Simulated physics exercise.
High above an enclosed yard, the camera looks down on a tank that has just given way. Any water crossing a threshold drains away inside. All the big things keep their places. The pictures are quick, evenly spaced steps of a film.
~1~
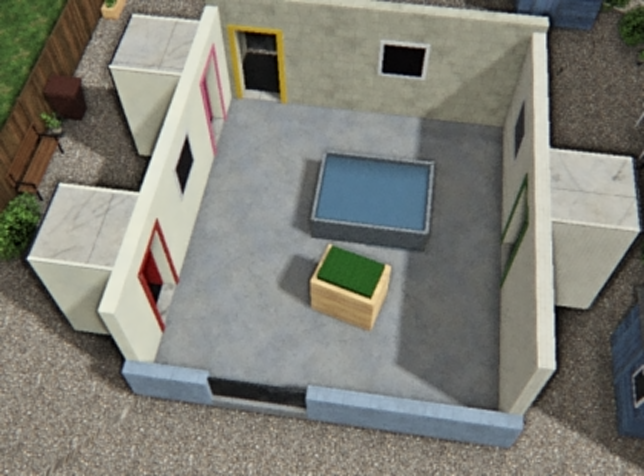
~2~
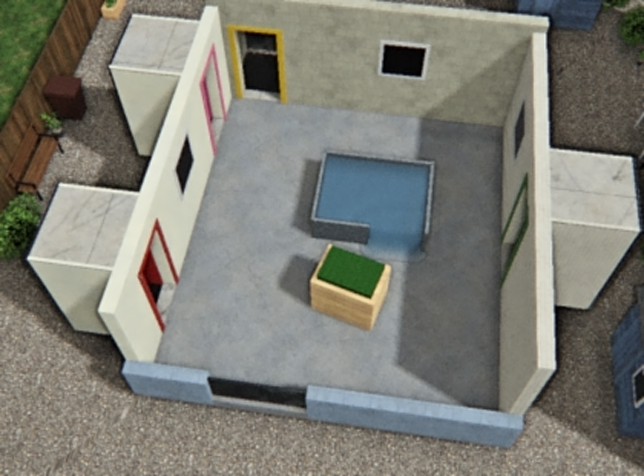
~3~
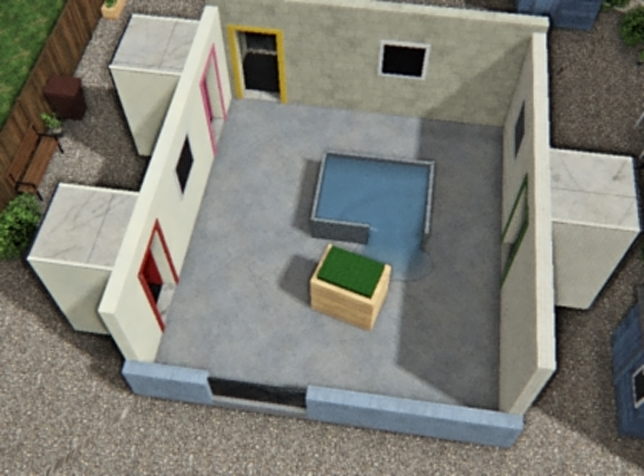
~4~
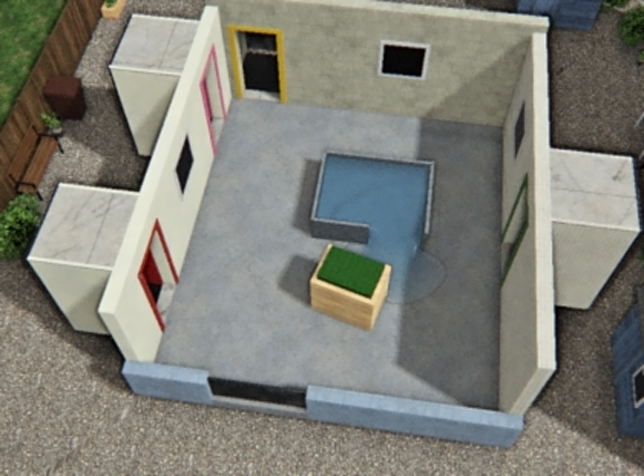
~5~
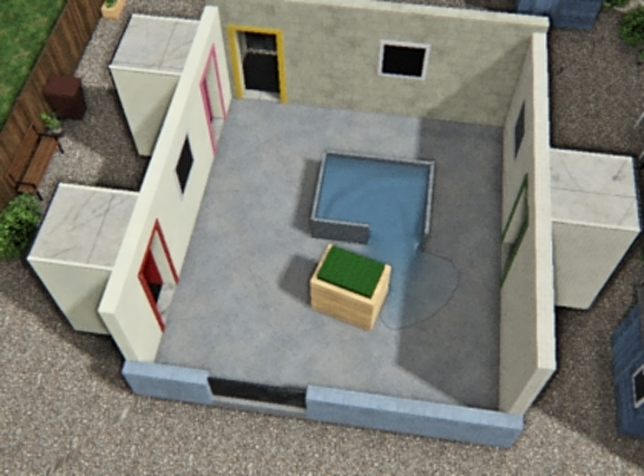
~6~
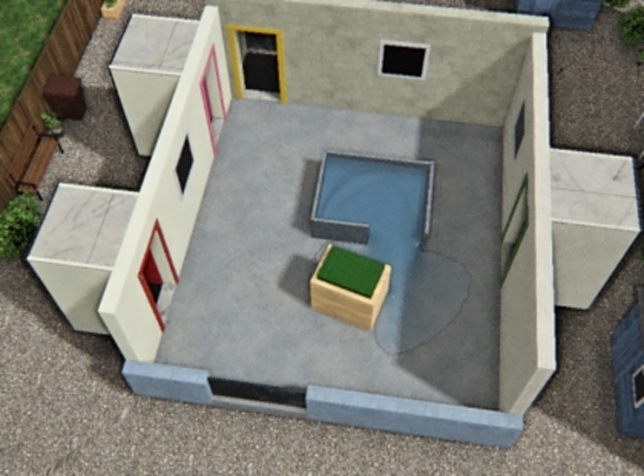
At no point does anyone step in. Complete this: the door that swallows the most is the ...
... Red door.
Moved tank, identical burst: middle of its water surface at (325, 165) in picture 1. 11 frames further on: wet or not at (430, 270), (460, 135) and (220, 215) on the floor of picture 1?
In order: Reached, unreached, unreached.
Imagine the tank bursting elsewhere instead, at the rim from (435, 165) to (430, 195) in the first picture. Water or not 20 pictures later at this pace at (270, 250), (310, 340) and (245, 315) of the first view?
The first spot is left untouched, the second left untouched, the third left untouched.
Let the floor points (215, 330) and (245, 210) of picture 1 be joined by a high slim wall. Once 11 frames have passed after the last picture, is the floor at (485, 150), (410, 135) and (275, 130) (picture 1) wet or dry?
Going through them in the order asked, I'd say still bare, then still bare, then still bare.
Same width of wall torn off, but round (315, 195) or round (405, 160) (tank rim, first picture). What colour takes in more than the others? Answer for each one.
I'd say the yellow door for the first and the door marked yellow for the second.
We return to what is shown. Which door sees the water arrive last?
That one is the one in yellow.
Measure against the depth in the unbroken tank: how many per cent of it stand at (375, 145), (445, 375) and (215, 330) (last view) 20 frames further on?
Estimate: 0, 30, 0 %.
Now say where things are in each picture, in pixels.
The first frame shows the tank at (374, 193) is whole and still.
In the second frame, the front is at a hidden place, out from the gap at (396, 240).
In the third frame, water pours out at (395, 241) and has run to a hidden place.
In the fourth frame, the front is at (415, 298), out from the gap at (395, 241).
In the fifth frame, the front is at (396, 325), out from the gap at (395, 241).
In the sixth frame, water pours out at (395, 241) and has run to (400, 349).
A moment on, water covers 20 % of the floor; pink door not reached, red door not reached, yellow door not reached, green door not reached.
Next, water covers 25 % of the floor; pink door not reached, red door not reached, yellow door not reached, green door not reached.
Then, water covers 40 % of the floor; pink door not reached, red door not reached, yellow door not reached, green door wet at the sill, nothing in.
Later, water covers 70 % of the floor; pink door wet at the sill, nothing in, red door a trickle in, yellow door not reached, green door wet at the sill, nothing in.
In the end, water covers 95 % of the floor; pink door wet at the sill, nothing in, red door some in, yellow door a trickle in, green door wet at the sill, nothing in; the red door has let in the most.
